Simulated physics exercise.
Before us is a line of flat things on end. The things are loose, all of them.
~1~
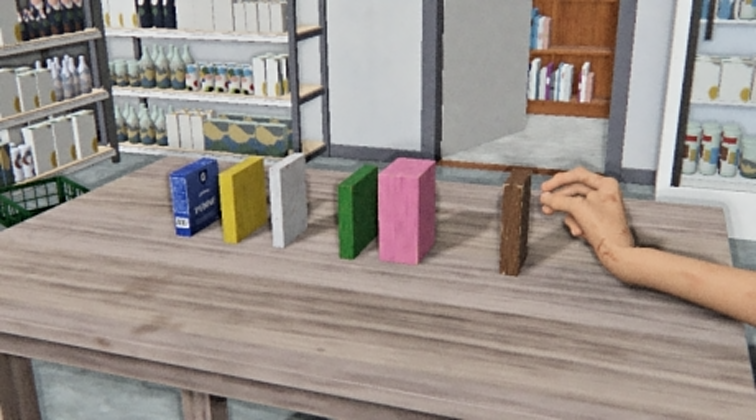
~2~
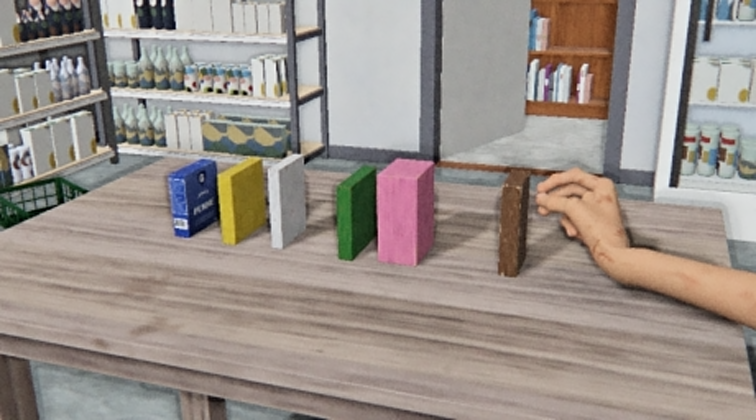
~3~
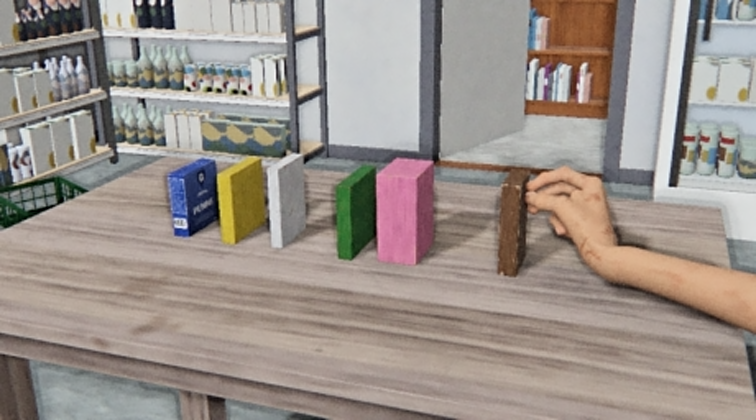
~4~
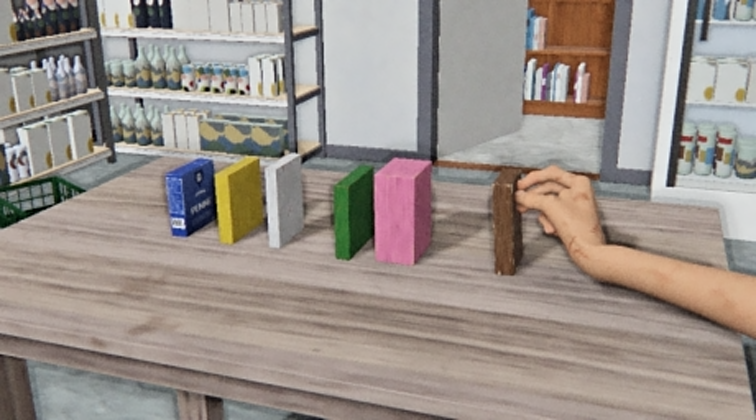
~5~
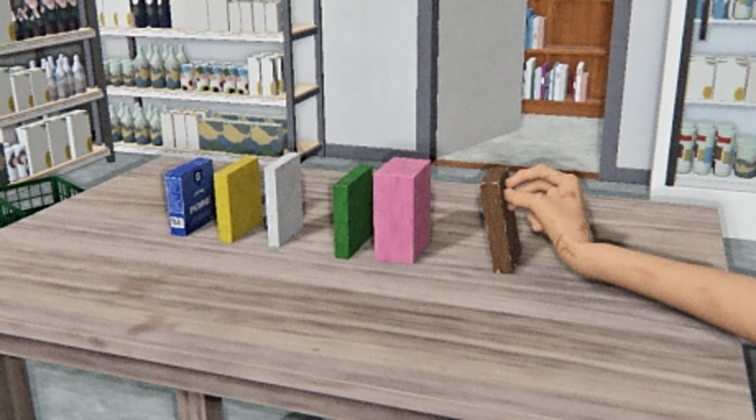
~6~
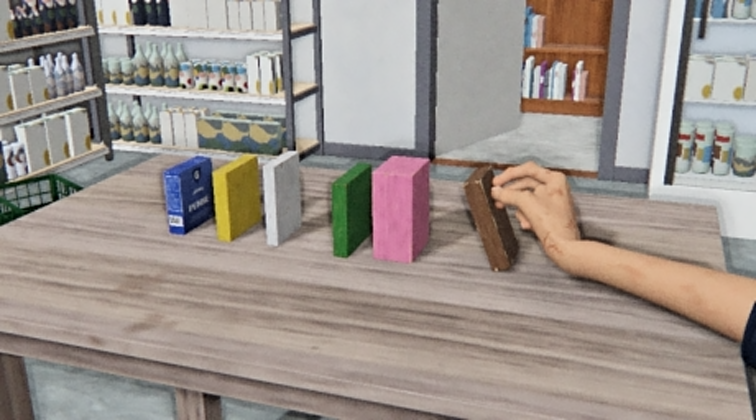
A hand pushes the upright brown block at the right, tilting it leftward toward the pink block.
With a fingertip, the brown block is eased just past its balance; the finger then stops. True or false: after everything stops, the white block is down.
False.
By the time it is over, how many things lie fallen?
Total: 1.
Then, 0.10 s after the last picture, brown block 41° over.
Then, 0.20 s after the last picture, brown block 67° over.
Then, 0.40 s after the last picture, brown block 90° over.
At rest, all 4 in place. Seen from the same camera at the end, white block near (283, 198).
